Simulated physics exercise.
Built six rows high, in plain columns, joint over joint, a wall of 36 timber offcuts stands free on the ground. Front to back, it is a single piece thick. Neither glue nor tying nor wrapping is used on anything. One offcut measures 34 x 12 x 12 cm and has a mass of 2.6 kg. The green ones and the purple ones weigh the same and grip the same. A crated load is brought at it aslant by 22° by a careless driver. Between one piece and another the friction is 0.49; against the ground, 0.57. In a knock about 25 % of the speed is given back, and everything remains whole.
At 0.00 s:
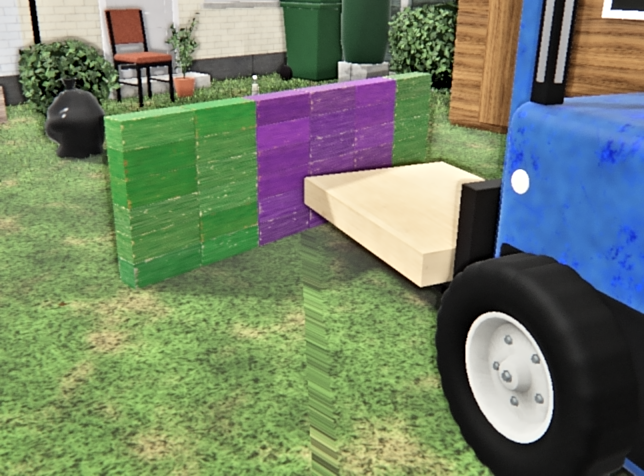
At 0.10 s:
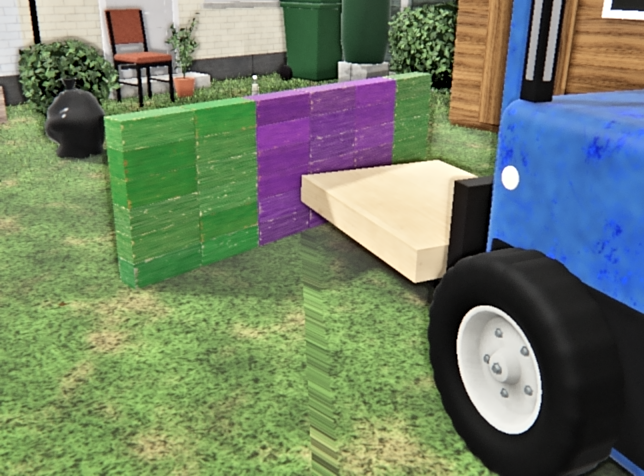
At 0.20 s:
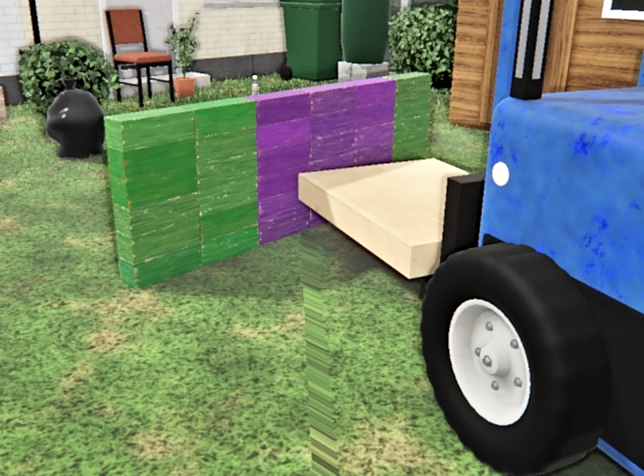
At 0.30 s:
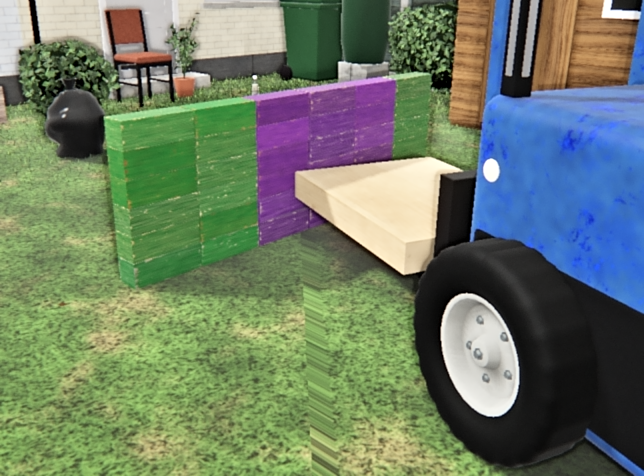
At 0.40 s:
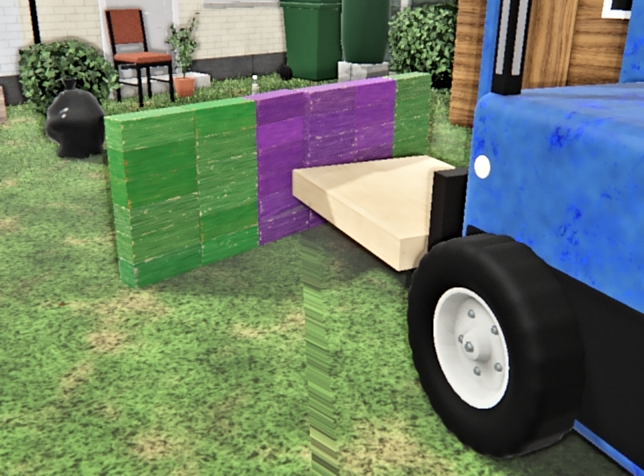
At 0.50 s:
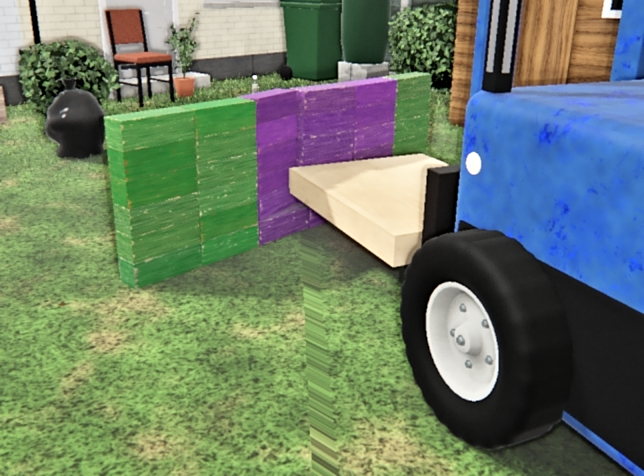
In a grassy back garden, seen from a fixed, slightly raised view, a brick house wall, bins, shrubs and a red chair stand behind. A low wall of green and purple wooden blocks crosses the left and middle, facing a blue vehicle carrying a pale slab at right. The vehicle rolls leftward and away, and the slab meets the purple section, pushing some blocks slightly back while the green ones at left stay still.
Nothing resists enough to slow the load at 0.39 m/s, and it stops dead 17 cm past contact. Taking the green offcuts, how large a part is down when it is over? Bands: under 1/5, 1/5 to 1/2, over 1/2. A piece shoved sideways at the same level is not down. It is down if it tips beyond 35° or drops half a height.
Under 1/5.
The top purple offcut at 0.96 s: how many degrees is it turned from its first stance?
It's at some 50 degrees.
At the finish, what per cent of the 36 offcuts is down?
It works out at roughly 30 per cent.
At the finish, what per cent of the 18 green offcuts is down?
Roughly 0 percent.
By 0.70 s, none of the 18 green offcuts down (0 of 36 in all colours); top green offcut unmoved; top purple offcut tilted 12°.
By 0.96 s, none of the 18 green offcuts down (5 of 36 in all colours); top green offcut unmoved; top purple offcut tilted 52°, 20 cm lower.
By 1.22 s, none of the 18 green offcuts down (10 of 36 in all colours); top green offcut unmoved; top purple offcut on its side.
When it is over (2.0 s), none of the 18 green offcuts down (10 of 36 in all colours); top green offcut unmoved; top purple offcut on its side. That is 0 per cent. In pixels of the last frame, middles, top green offcut near (151, 128), top purple offcut near (169, 191).
